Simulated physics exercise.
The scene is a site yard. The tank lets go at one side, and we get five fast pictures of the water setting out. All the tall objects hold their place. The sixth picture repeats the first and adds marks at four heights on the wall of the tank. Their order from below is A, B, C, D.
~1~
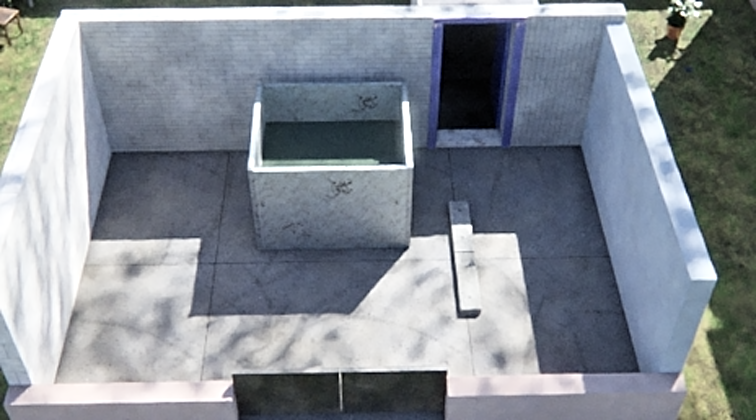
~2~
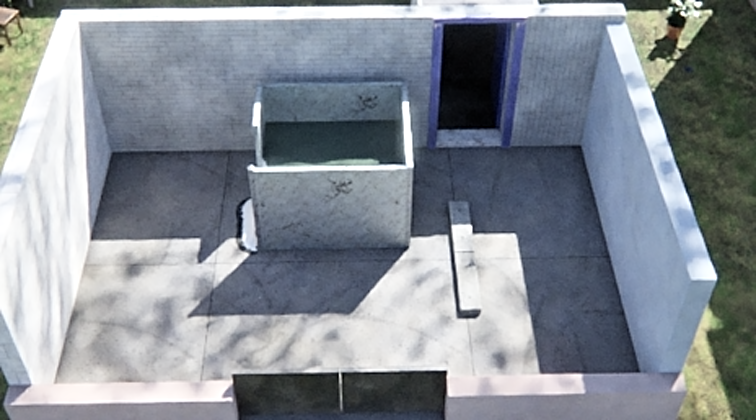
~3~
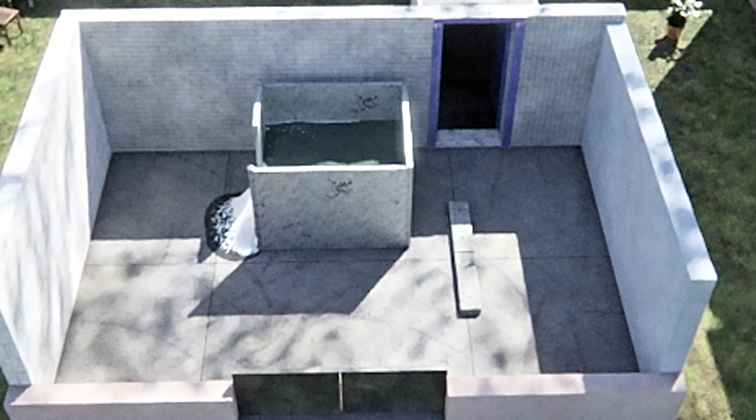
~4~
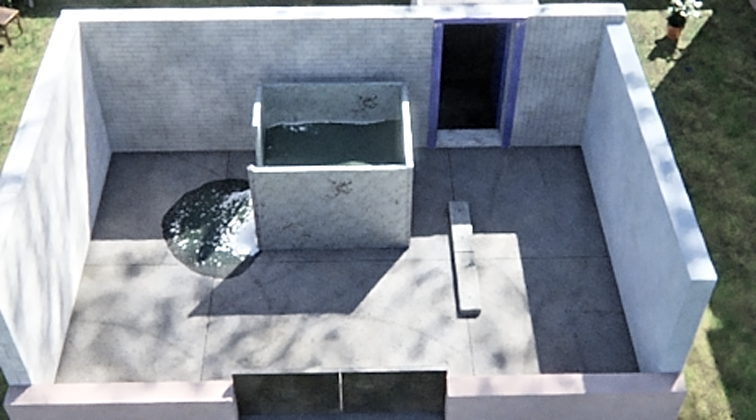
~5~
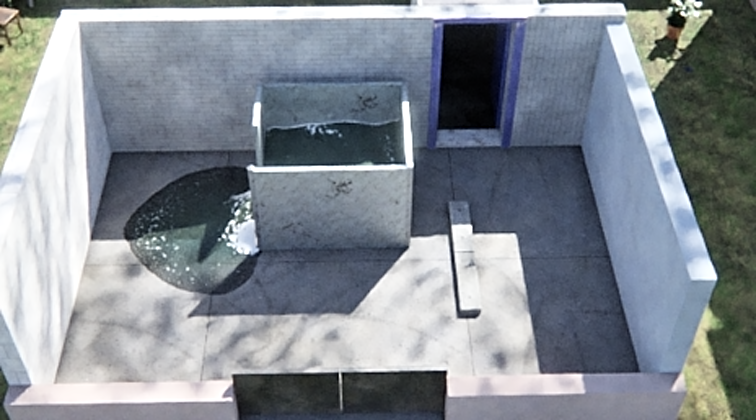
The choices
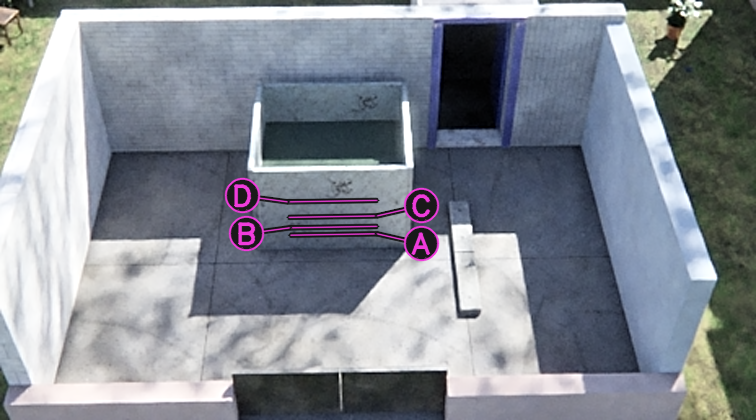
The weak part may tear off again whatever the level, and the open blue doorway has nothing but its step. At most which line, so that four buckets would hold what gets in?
Take D.
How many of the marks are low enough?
All four.
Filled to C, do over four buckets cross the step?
No.
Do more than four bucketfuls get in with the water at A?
No.
On the marked copy, A at (333, 234); B at (333, 227); C at (333, 216); D at (332, 201); from the bottom up A, B, C, D.
For line A, nothing gets over.
For line B, nothing gets over.
For line C, nothing gets over.
For line D, a splash gets over, under a bucket.
